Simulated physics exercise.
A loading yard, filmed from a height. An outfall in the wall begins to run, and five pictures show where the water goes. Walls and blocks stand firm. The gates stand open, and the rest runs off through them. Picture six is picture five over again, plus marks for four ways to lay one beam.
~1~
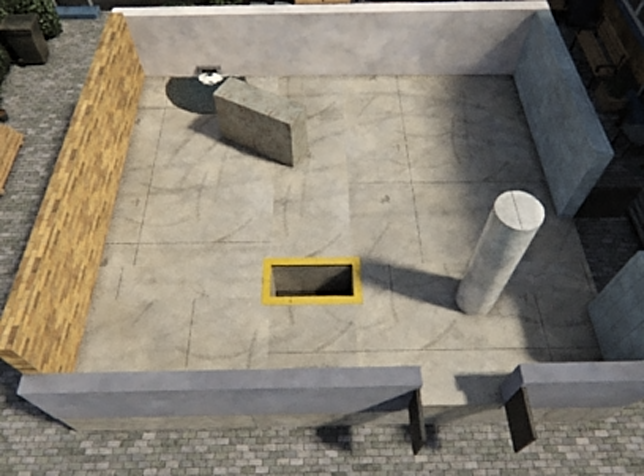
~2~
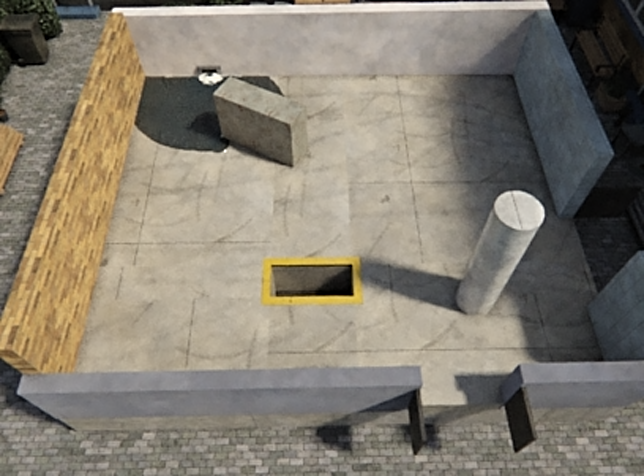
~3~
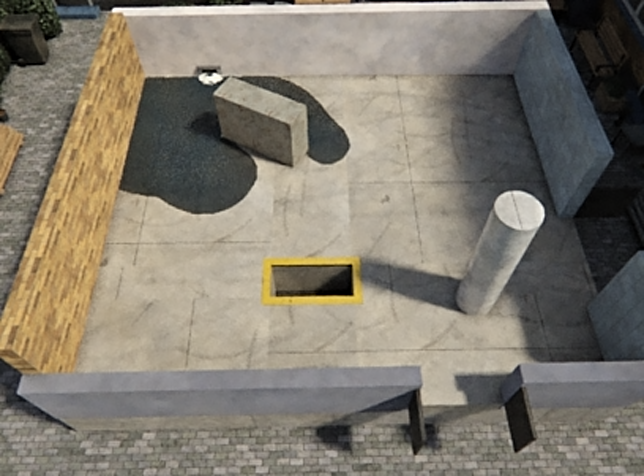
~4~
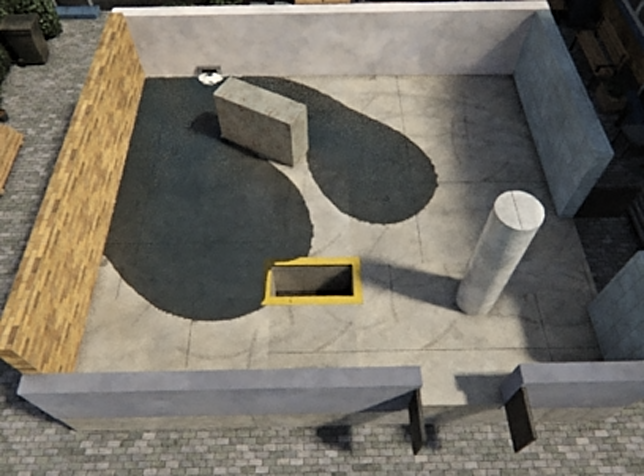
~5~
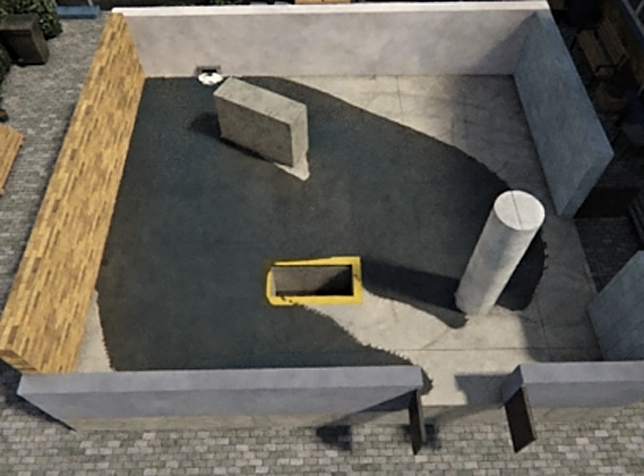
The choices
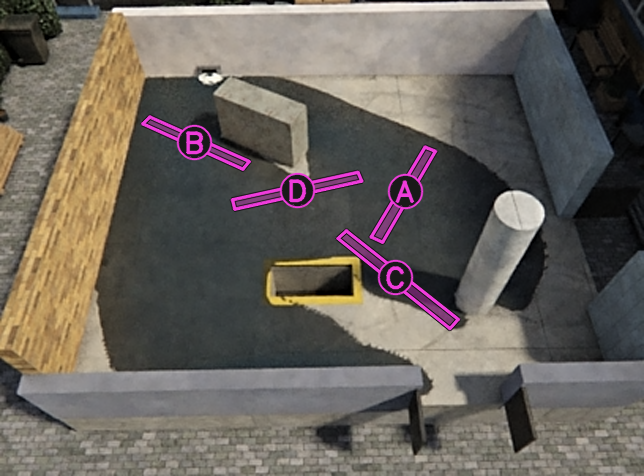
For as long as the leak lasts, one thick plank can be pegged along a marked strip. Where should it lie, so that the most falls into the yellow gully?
A works best here.
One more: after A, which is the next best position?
Here it is position C.
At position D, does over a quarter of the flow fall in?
No, it does not.
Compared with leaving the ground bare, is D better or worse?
Worse.
In magenta, A from (376, 239) to (430, 149); B from (146, 120) to (246, 165); C from (342, 234) to (454, 323); D from (233, 204) to (359, 176).
Choosing A, about 44 % of the stream goes into the yellow gully, about 56 % out by the gates.
Choosing B, about 17 % of the stream goes into the yellow gully, about 82 % out by the gates.
Choosing C, about 25 % of the stream goes into the yellow gully, about 75 % out by the gates.
Choosing D, about 16 % of the stream goes into the yellow gully, about 84 % out by the gates.
